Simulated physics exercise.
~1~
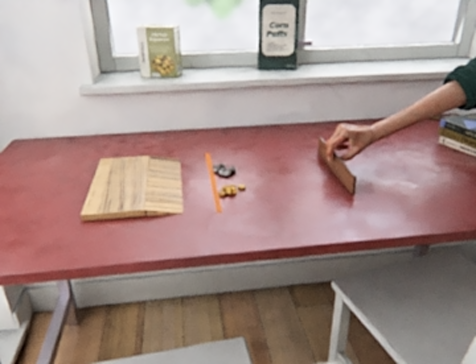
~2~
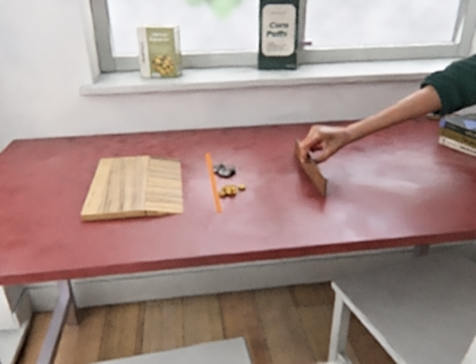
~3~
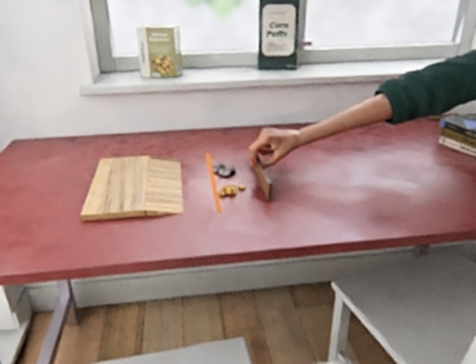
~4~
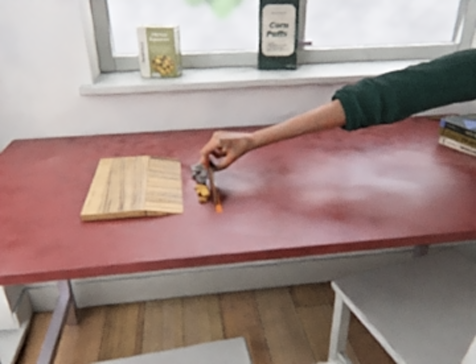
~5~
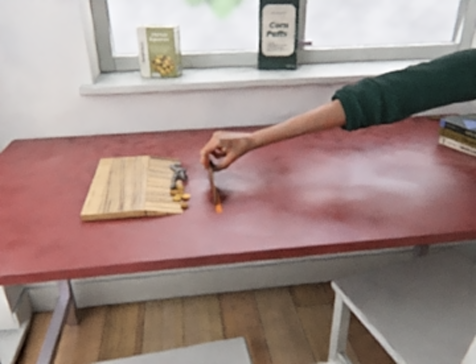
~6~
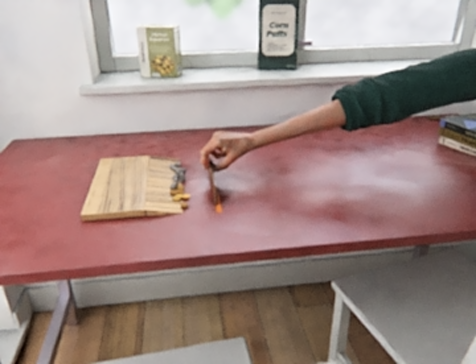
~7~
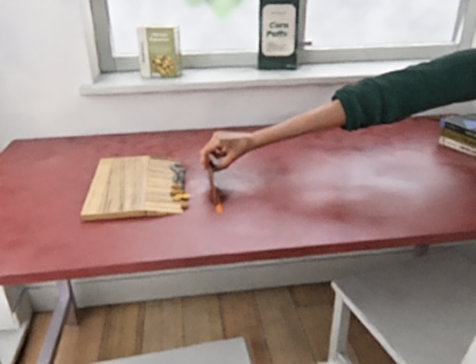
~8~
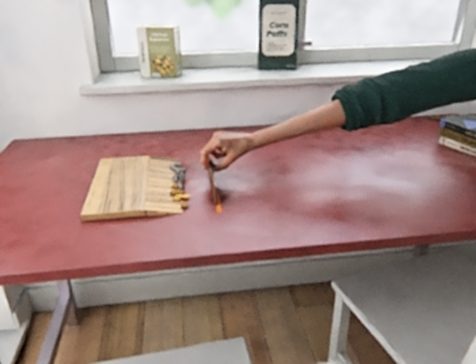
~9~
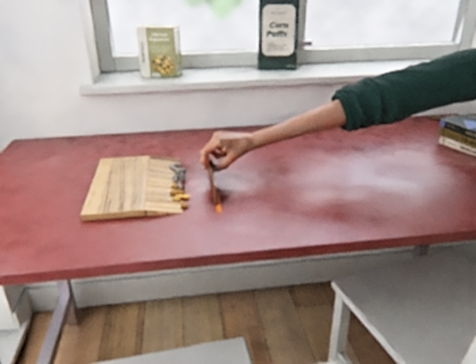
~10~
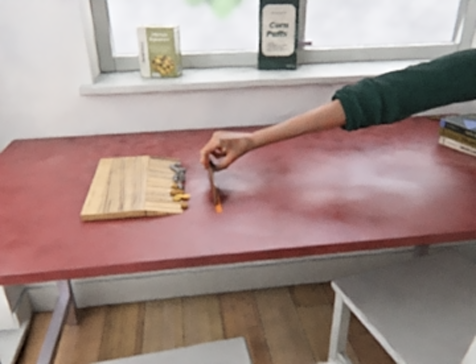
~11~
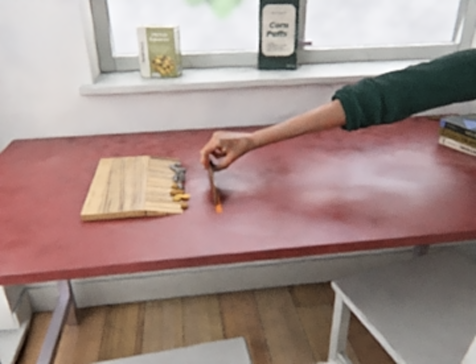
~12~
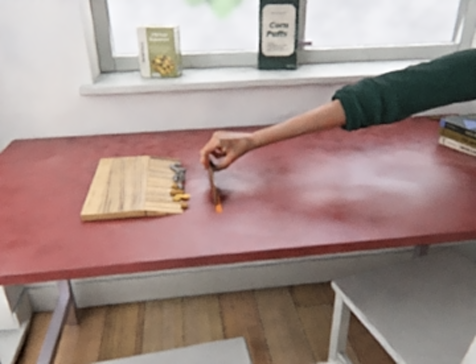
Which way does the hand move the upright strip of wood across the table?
The hand moves the strip of wood to the left, toward the pale wooden slab.
